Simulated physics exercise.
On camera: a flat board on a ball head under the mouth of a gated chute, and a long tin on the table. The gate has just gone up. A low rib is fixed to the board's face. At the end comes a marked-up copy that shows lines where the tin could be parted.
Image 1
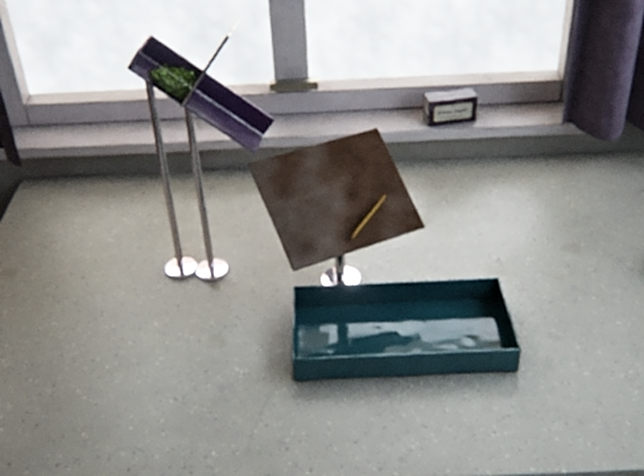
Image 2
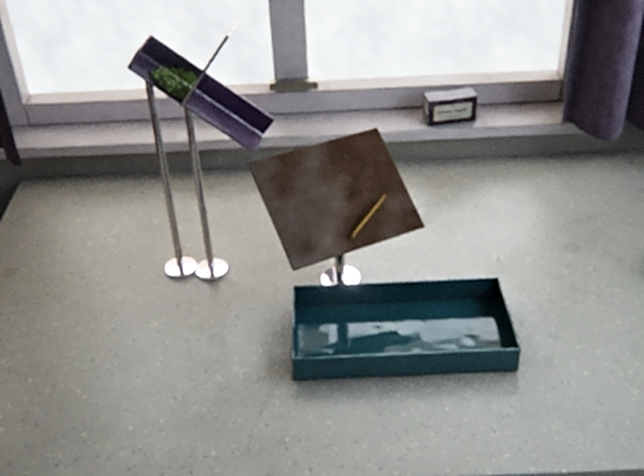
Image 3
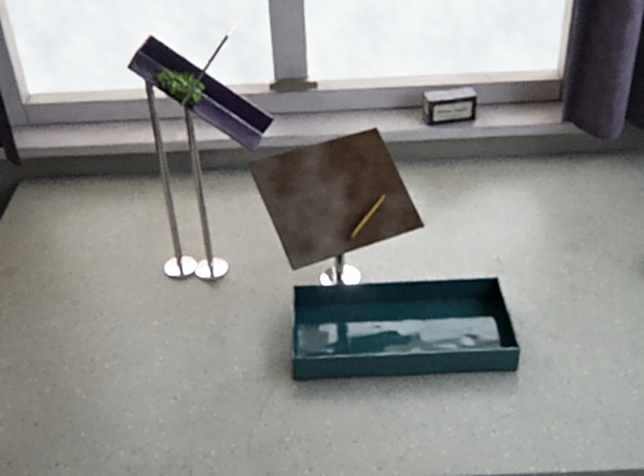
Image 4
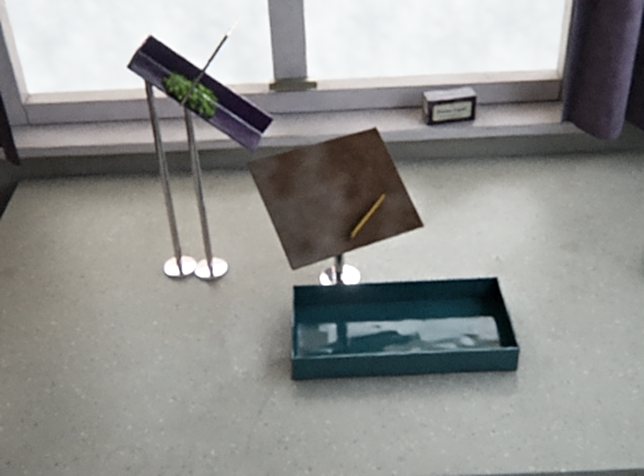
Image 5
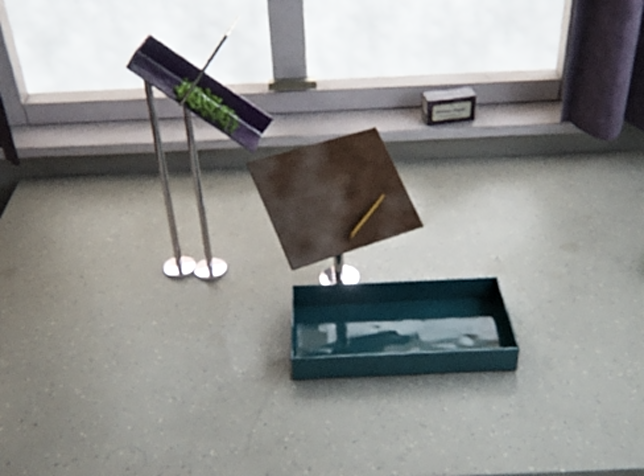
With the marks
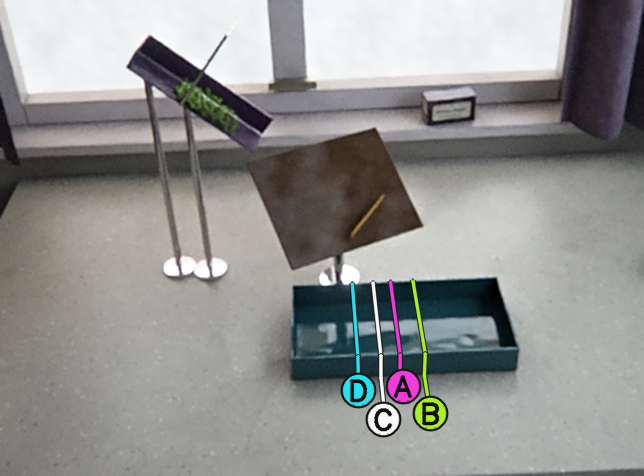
Small green pieces slide down a tilted purple chute toward the right, above a brown board.
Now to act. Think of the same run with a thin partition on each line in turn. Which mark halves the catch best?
D works best here.
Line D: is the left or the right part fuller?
The left side.
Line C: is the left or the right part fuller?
More lands on the left.
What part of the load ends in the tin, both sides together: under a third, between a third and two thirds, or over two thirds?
Over two thirds.
On the marked copy, line A crosses the front rim at (400, 353); line B crosses the front rim at (425, 352); line C crosses the front rim at (380, 354); line D crosses the front rim at (357, 355).
For line A, of what is caught, nearly all on the left of the divider, a stray few on the right.
For line B, of what is caught, nearly all on the left of the divider, a stray few on the right.
For line C, of what is caught, nearly all on the left of the divider, a small part on the right.
For line D, of what is caught, most on the left of the divider, about a quarter on the right.
